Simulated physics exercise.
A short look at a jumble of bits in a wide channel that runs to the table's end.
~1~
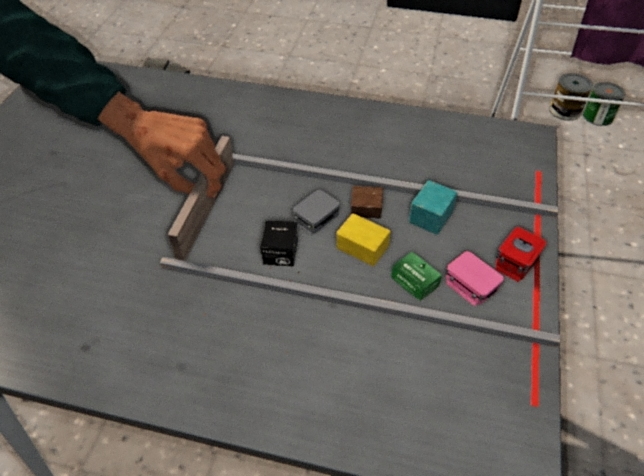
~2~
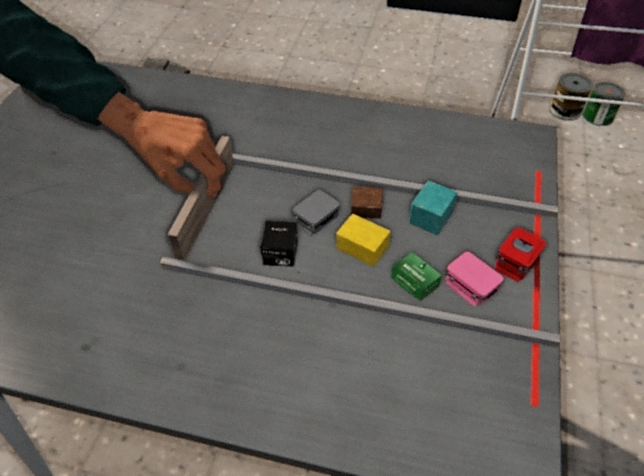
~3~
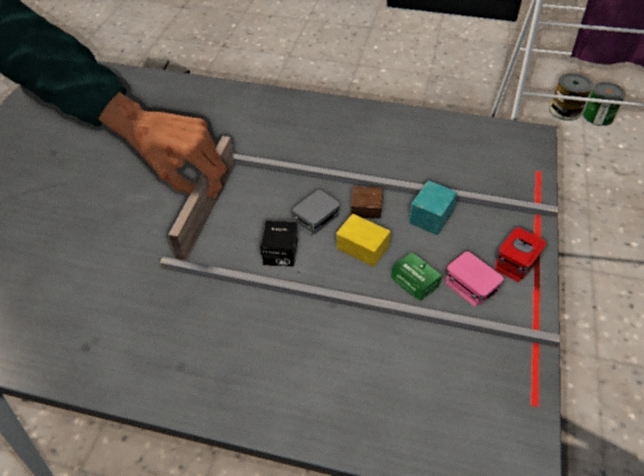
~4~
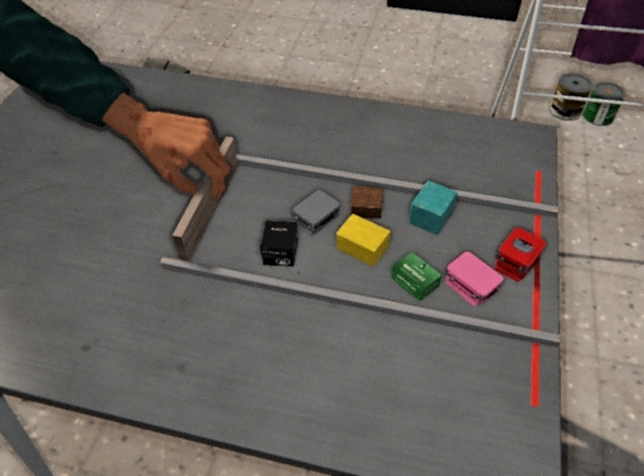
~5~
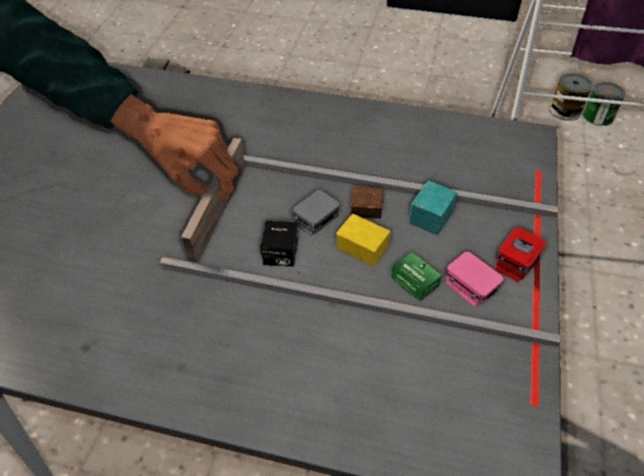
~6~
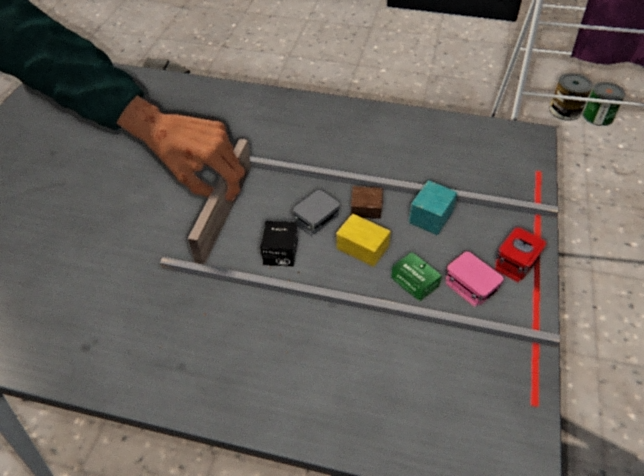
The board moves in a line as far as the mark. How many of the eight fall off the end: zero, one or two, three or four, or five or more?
Here the number that fall off is five or more.
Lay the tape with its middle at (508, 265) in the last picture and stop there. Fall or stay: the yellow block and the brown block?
The yellow block holds on, the brown block remains up.
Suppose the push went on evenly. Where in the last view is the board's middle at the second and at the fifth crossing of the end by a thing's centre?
First at (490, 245), next at (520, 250).
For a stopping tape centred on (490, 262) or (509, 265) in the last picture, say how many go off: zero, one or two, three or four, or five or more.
Taking them in turn, one to two; 3 or 4.
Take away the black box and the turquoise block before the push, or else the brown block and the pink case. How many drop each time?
The counts: 3 and 4.
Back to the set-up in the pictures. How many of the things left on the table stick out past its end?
That would be 3.
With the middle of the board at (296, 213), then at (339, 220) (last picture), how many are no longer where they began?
By then 2, and 4.
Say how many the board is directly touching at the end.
In contact: 3.
Soon after, none off yet; red case at rest near (520, 255); pink case at rest near (473, 280); turquoise block at rest near (434, 208).
In the end, the number that fall off is five or more; gone, yellow block, green box, turquoise block, pink case and red case.
